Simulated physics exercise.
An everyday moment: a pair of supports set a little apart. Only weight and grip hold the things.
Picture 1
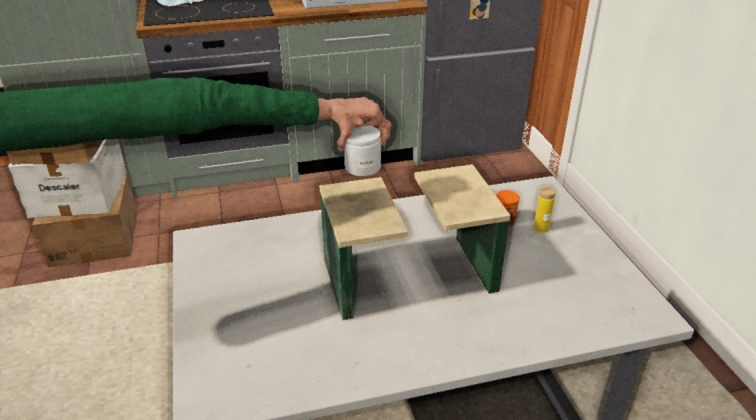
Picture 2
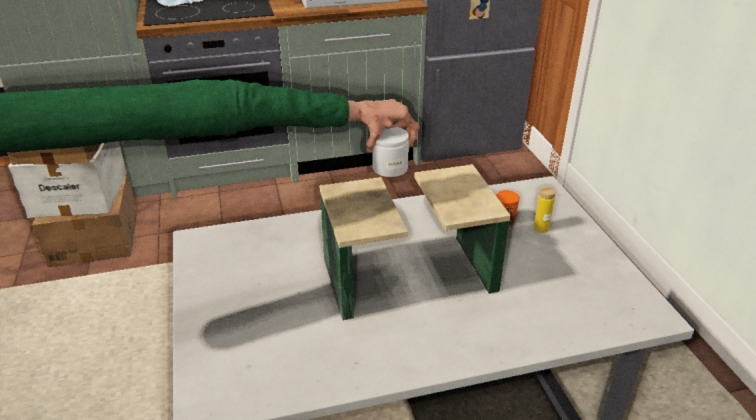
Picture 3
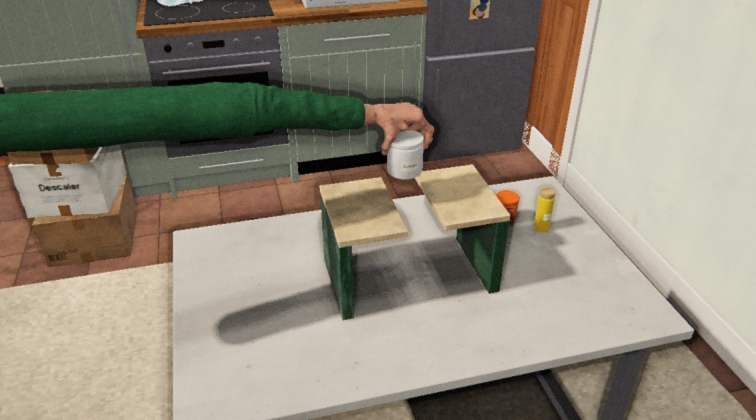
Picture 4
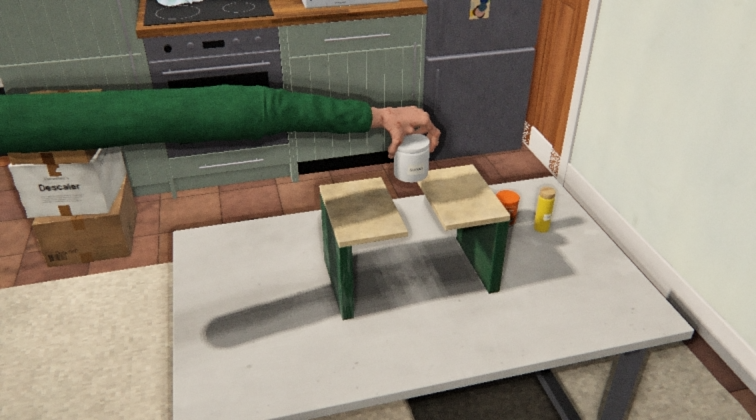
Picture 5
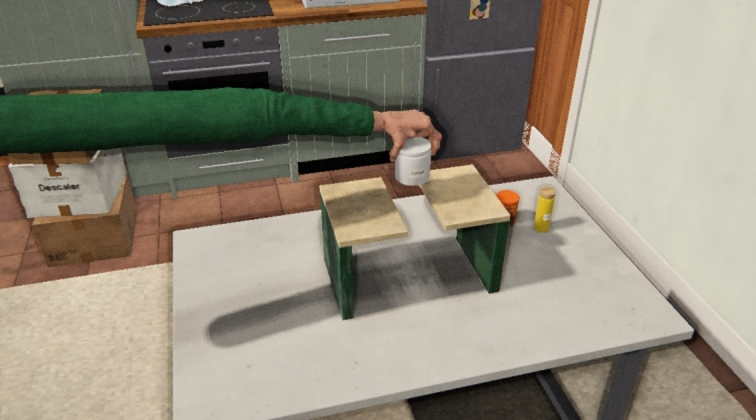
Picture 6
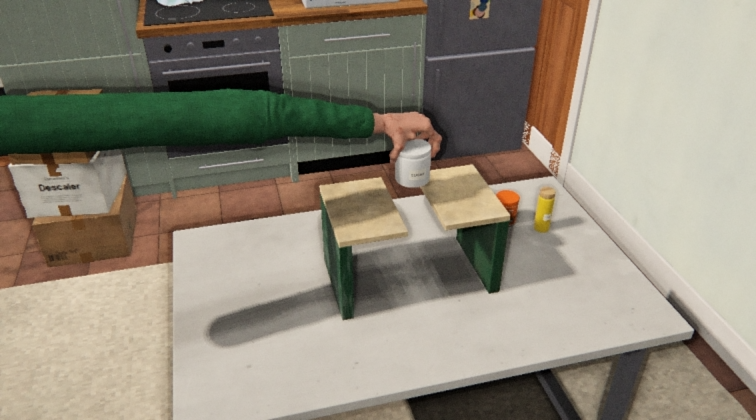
In a kitchen with green cabinets and a dark oven, a fixed, raised view looks down on a pale table. Two wooden-topped supports with dark green sides stand slightly apart, with an orange item and a yellow shaker to their right and cardboard boxes at left. A green-sleeved arm carries a white jar rightward, then lowers it slightly above the gap between the supports.
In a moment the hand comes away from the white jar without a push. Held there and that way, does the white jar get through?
The jar drops through.
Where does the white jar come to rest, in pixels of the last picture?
At about (410, 263).
Then, 0.20 s on from there, white jar shifted about its own width near (412, 181).
Then, 0.30 s on from there, white jar shifted well along near (411, 231).
Then, 0.40 s on from there, white jar shifted well along near (410, 256).
In the end, moved from the start, white jar; the other 2 unmoved. At the end, from the last picture's camera, white jar near (410, 263). The jar goes down the gap.
